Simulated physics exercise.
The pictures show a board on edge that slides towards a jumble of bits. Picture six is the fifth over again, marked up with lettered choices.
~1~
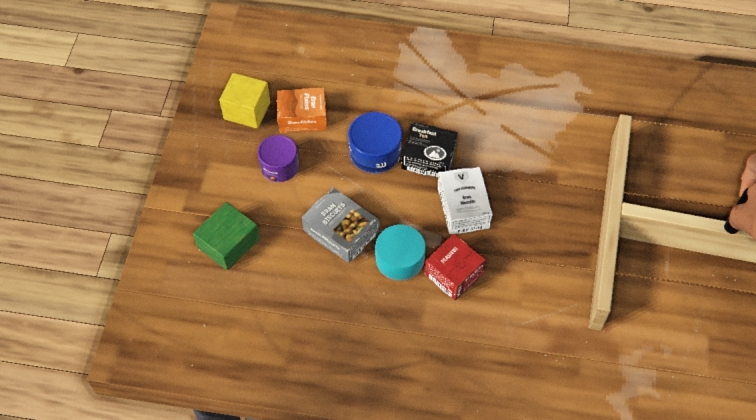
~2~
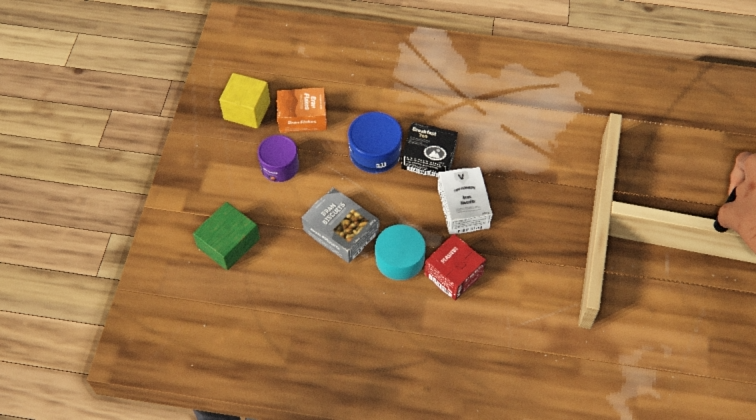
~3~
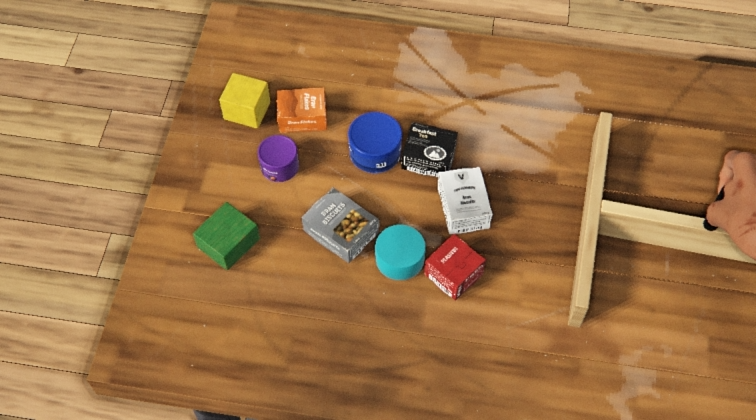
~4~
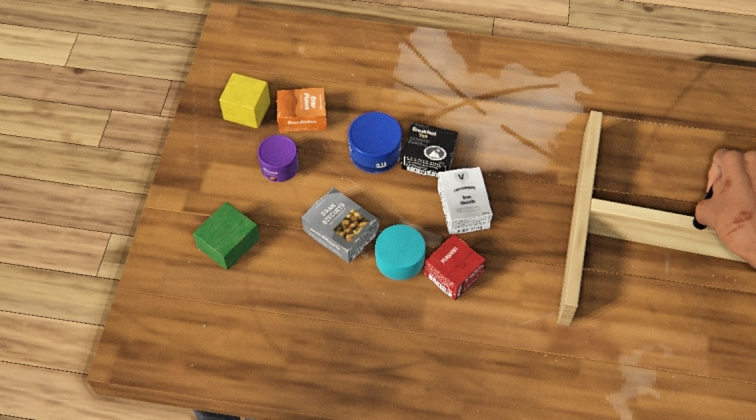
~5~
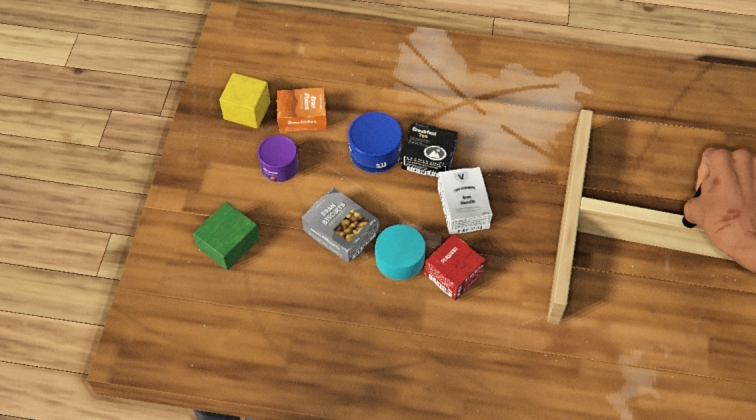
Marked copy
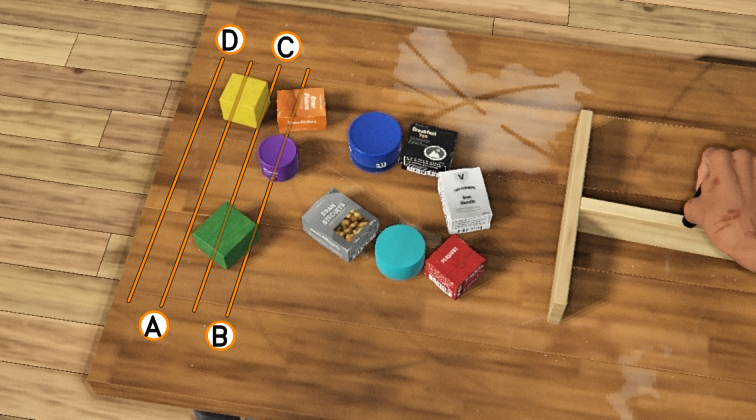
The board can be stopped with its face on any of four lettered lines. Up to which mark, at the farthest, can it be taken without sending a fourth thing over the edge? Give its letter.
No farther than C.
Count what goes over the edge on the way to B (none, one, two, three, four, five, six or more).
By then, none.
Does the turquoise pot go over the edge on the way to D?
By then, yes.
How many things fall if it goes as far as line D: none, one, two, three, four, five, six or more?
In all, six or more.
On the copy, A at (210, 175); B at (271, 184); C at (240, 180); D at (179, 171).
On C. First, board (451, 184); red box (405, 273); turquoise pot (364, 249).
Then, board (332, 168); yellow block (232, 95); green block (197, 232).
Finally, board (241, 156); purple tub over the edge; green block over the edge; two fallen.
By contrast, A drops six; B is within the limit but short; D drops seven.
